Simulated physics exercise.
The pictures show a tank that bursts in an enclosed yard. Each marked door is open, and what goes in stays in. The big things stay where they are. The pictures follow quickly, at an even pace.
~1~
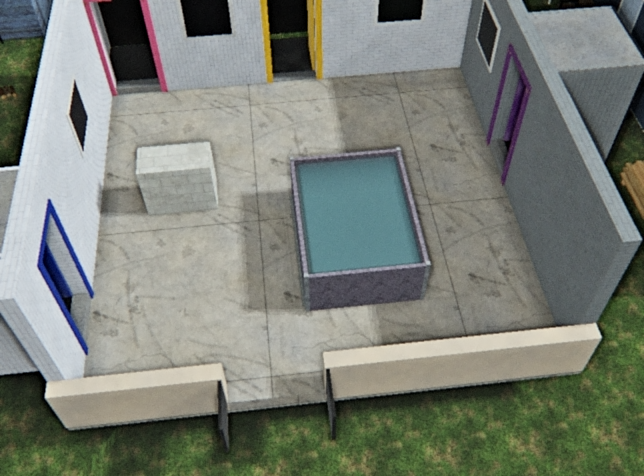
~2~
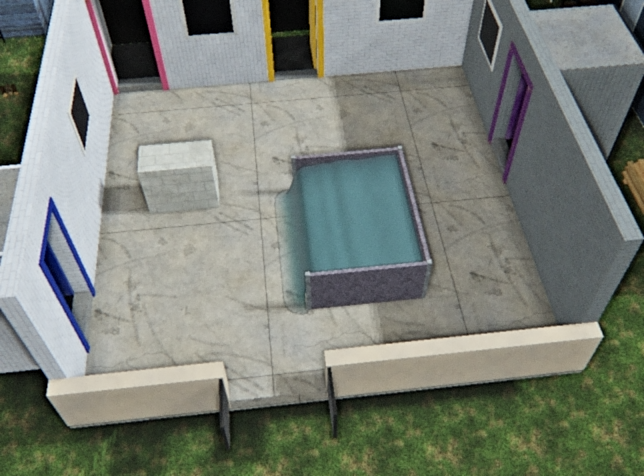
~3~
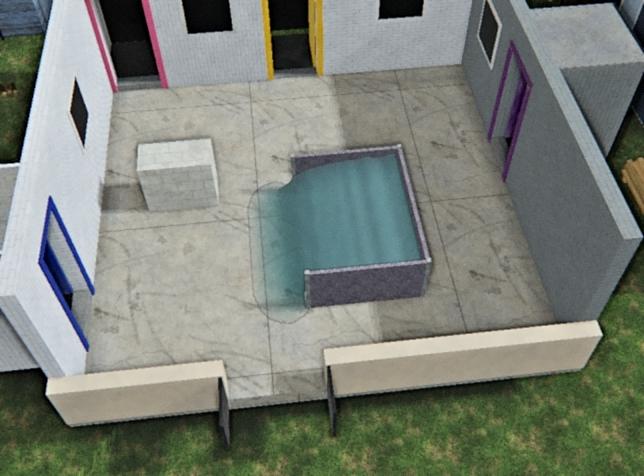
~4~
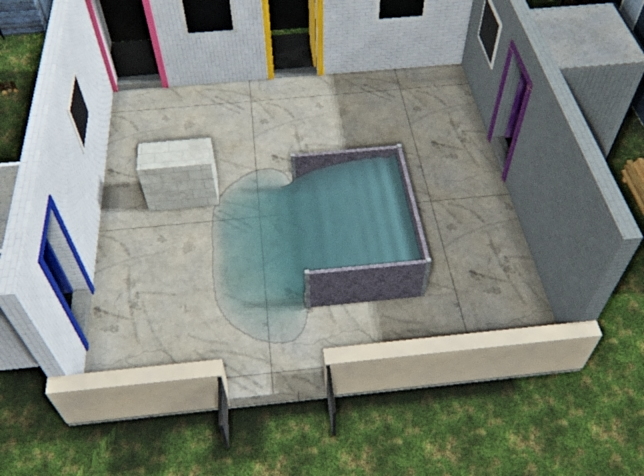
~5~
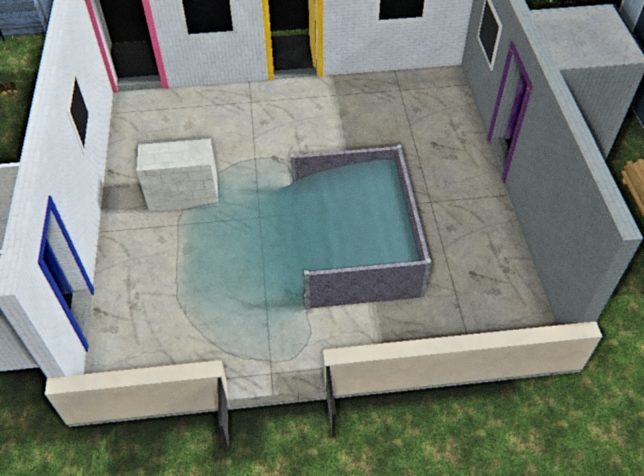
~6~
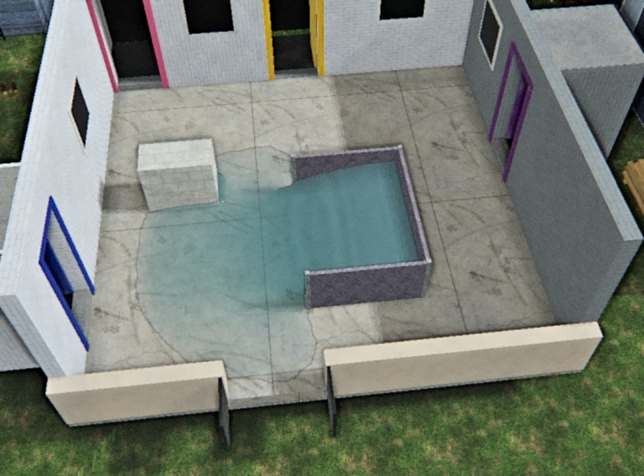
In the video, a raised tank of blue-green water stands whole in a walled yard, then its left side opens and water pours out, spreading leftward across the paved floor in a widening sheet past a pale block.
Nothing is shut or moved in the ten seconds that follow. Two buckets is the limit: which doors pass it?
In the end: The yellow door lets in a lot; the blue door lets in a lot; the purple door admits no more than that; the pink door lets in a lot.
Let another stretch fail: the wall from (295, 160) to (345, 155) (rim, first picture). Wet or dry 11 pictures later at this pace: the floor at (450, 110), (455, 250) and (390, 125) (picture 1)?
In turn: Free of water, clear, flooded.
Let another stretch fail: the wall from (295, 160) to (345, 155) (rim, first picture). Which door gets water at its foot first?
First comes the yellow one.
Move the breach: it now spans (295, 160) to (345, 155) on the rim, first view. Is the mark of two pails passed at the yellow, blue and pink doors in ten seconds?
The yellow one passes that mark, the blue one takes less, the pink one passes that mark.
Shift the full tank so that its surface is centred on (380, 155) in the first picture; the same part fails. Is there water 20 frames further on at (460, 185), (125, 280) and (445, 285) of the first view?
One after the other: Dry, flooded, clear.
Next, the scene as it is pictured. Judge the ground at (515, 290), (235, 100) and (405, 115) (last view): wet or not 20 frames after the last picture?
As listed: Clear, flooded, not flooded.
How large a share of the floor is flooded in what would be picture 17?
Near 45 in a hundred.
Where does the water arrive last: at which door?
It is the purple one.
A moment on, water covers 35 % of the floor; the yellow door not reached, the blue door over two buckets in, the purple door not reached, the pink door not reached.
Next, water covers 45 % of the floor; the yellow door not reached, the blue door far over two buckets in, the purple door not reached, the pink door wet at the sill, nothing in.
Then, water covers 50 % of the floor; the yellow door wet at the sill, nothing in, the blue door far over two buckets in, the purple door not reached, the pink door over two buckets in.
Later, water covers 85 % of the floor; the yellow door under two buckets in, the blue door far over two buckets in, the purple door not reached, the pink door over two buckets in.
In the end, water covers 95 % of the floor; the yellow door over two buckets in, the blue door far over two buckets in, the purple door wet at the sill, nothing in, the pink door over two buckets in.
